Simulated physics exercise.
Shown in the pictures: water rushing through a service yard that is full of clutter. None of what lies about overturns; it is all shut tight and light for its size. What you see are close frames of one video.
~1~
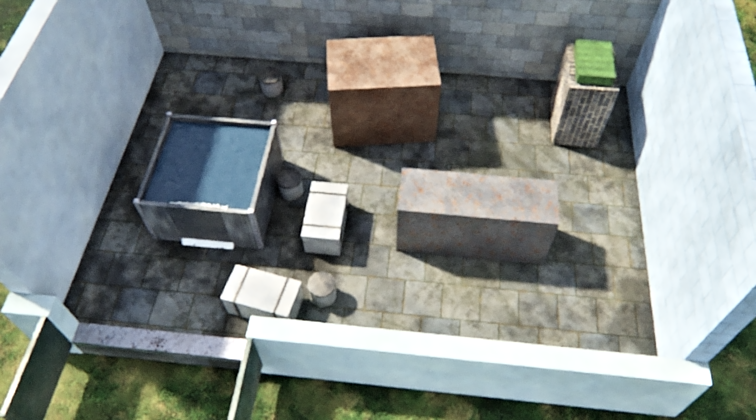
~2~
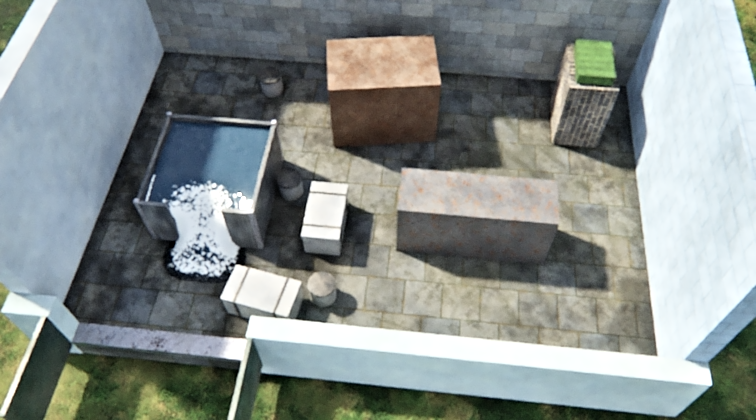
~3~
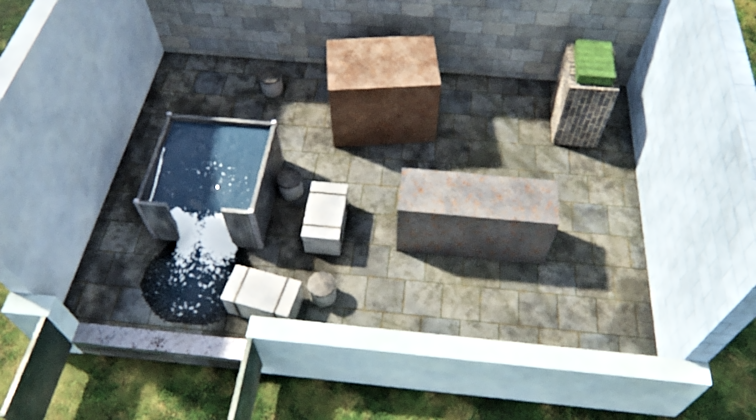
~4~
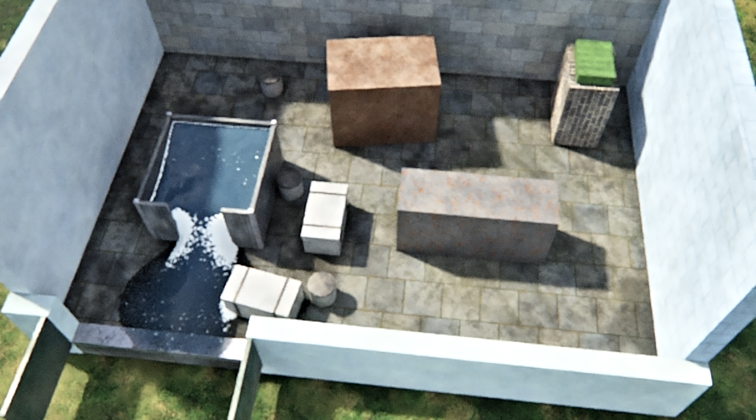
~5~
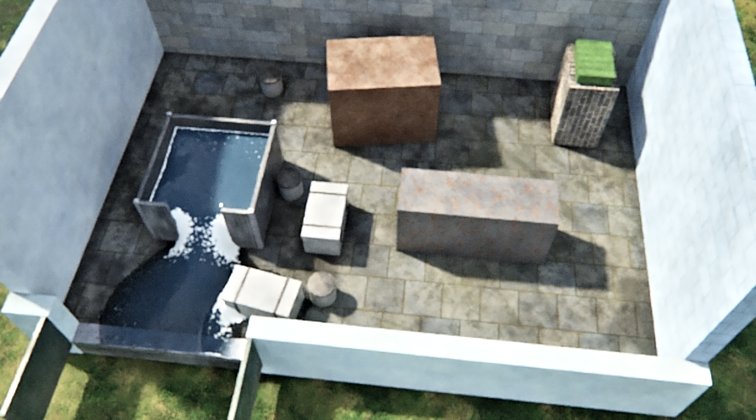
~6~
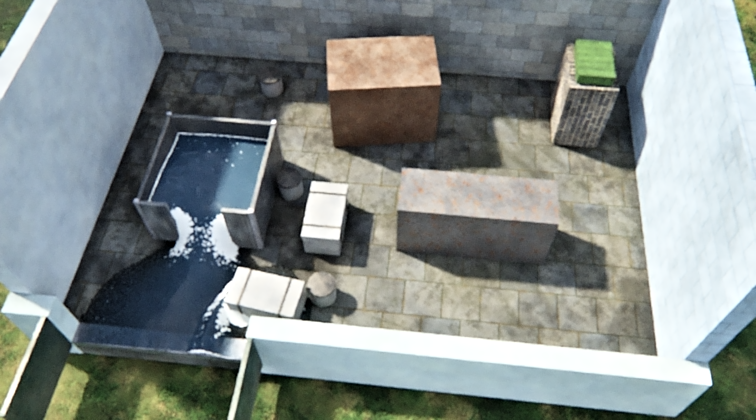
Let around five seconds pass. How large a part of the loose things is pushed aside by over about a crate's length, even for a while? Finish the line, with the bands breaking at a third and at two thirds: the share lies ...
The share lies below a third.
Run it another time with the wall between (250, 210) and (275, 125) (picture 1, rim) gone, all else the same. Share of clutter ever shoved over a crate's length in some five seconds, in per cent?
I'd put it at about 60 percent.
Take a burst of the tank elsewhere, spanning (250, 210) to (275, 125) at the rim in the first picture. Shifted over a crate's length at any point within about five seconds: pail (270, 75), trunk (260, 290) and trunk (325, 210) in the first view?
Taking them in order, short of it, short of it, covered the distance.
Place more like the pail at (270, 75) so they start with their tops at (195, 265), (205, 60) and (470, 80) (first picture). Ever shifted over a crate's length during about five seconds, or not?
As listed: Swept aside, never so far, short of that.
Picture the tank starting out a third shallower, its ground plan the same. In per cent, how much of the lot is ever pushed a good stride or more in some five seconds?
0 per cent or so.
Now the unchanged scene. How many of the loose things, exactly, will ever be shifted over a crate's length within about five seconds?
My count comes to 0.
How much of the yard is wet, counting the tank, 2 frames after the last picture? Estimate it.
My figure is about 15 percent.
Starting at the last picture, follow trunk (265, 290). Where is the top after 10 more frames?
My guess is roughly (288, 305).
A moment on, 0 of 5 are well off their spots; 0 afloat.
Next, 0 of 5 are well off their spots; 0 afloat.
Later, 0 of 5 are well off their spots; 0 afloat.
In the end, 0 of 5 are well off their spots, and 0 have been at some point; 0 afloat.
